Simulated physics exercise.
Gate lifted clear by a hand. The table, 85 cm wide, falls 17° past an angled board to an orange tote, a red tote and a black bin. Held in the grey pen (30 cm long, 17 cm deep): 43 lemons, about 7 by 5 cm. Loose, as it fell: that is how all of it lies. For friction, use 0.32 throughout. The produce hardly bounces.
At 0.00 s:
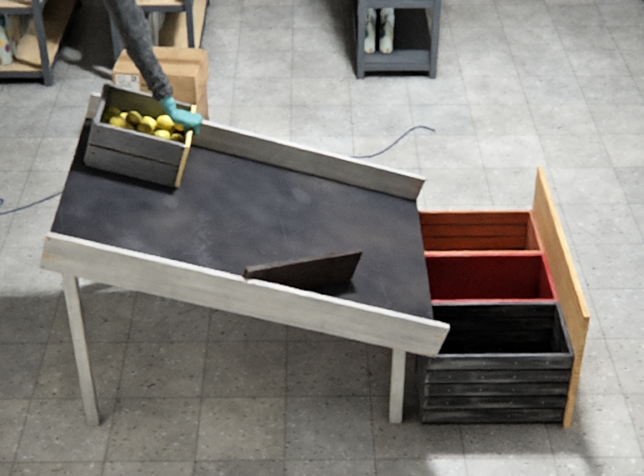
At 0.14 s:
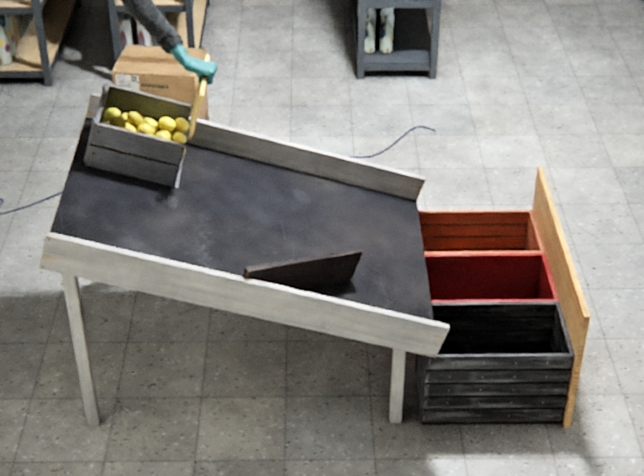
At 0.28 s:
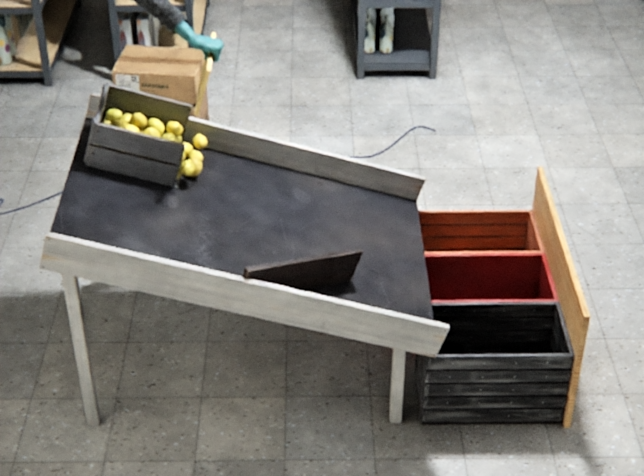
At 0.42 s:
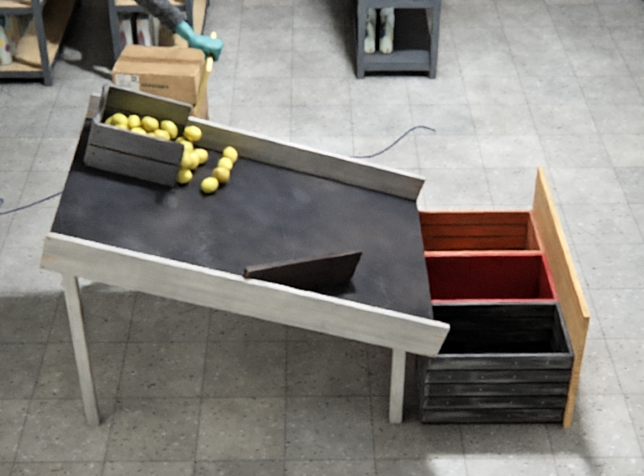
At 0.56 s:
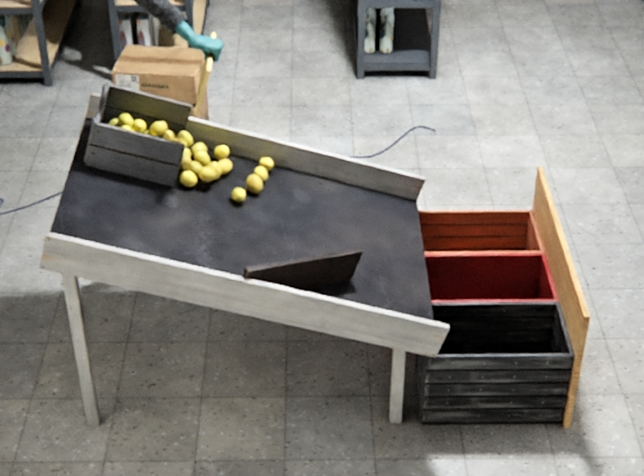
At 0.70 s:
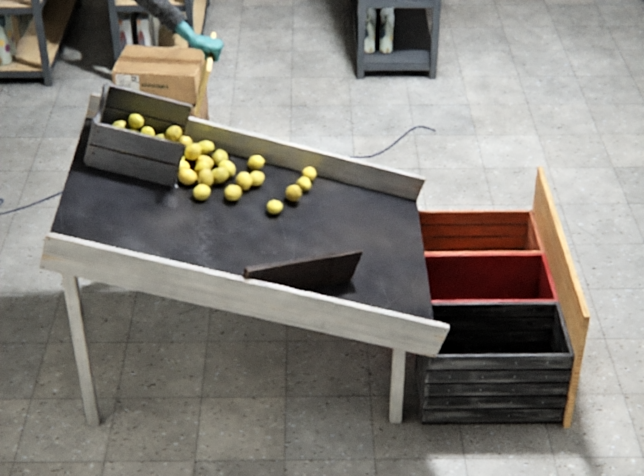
Yellow lemons rolling out of a grey crate and spreading rightward down a dark sloping table after a gloved hand lifts its gate.
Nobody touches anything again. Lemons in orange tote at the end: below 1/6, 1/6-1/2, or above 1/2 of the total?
Above 1/2.
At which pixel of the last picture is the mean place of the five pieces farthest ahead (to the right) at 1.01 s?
I'd say near (396, 218).
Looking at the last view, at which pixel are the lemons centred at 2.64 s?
The middle lies close to (503, 294).
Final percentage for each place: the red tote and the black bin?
It works out to roughly 25 per cent and 0 per cent, in that order.
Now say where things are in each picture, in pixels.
In the first frame (each is followed by its nearest rim corner in this view), grey pen, (98, 123); orange tote, (417, 253); none out.
In the second frame, grey pen, (98, 123).
In the third frame, grey pen, (98, 123); 4 out, the lowest lemon at (196, 158).
In the fourth frame, grey pen, (98, 123); 8 out, the lowest lemon at (230, 156).
In the fifth frame, grey pen, (98, 123); 12 out, the lowest lemon at (266, 164).
In the sixth frame, grey pen, (98, 123); orange tote, (417, 253); 19 out, the lowest lemon at (309, 174).
After 1.01 s, 12 still in the grey pen, 29 on the slope and 2 in the air.
After 1.40 s, 1 still in the grey pen, 4 in the orange tote, 2 in the red tote, 31 on the slope and 5 in the air.
After 1.94 s, 17 in the orange tote, 7 in the red tote, 1 in the black bin, 11 on the slope and 7 in the air.
When it is over (at 2.64 s), 31 in the orange tote, 11 in the red tote and 1 in the black bin. Asked share, 31 of 43, 72 per cent.
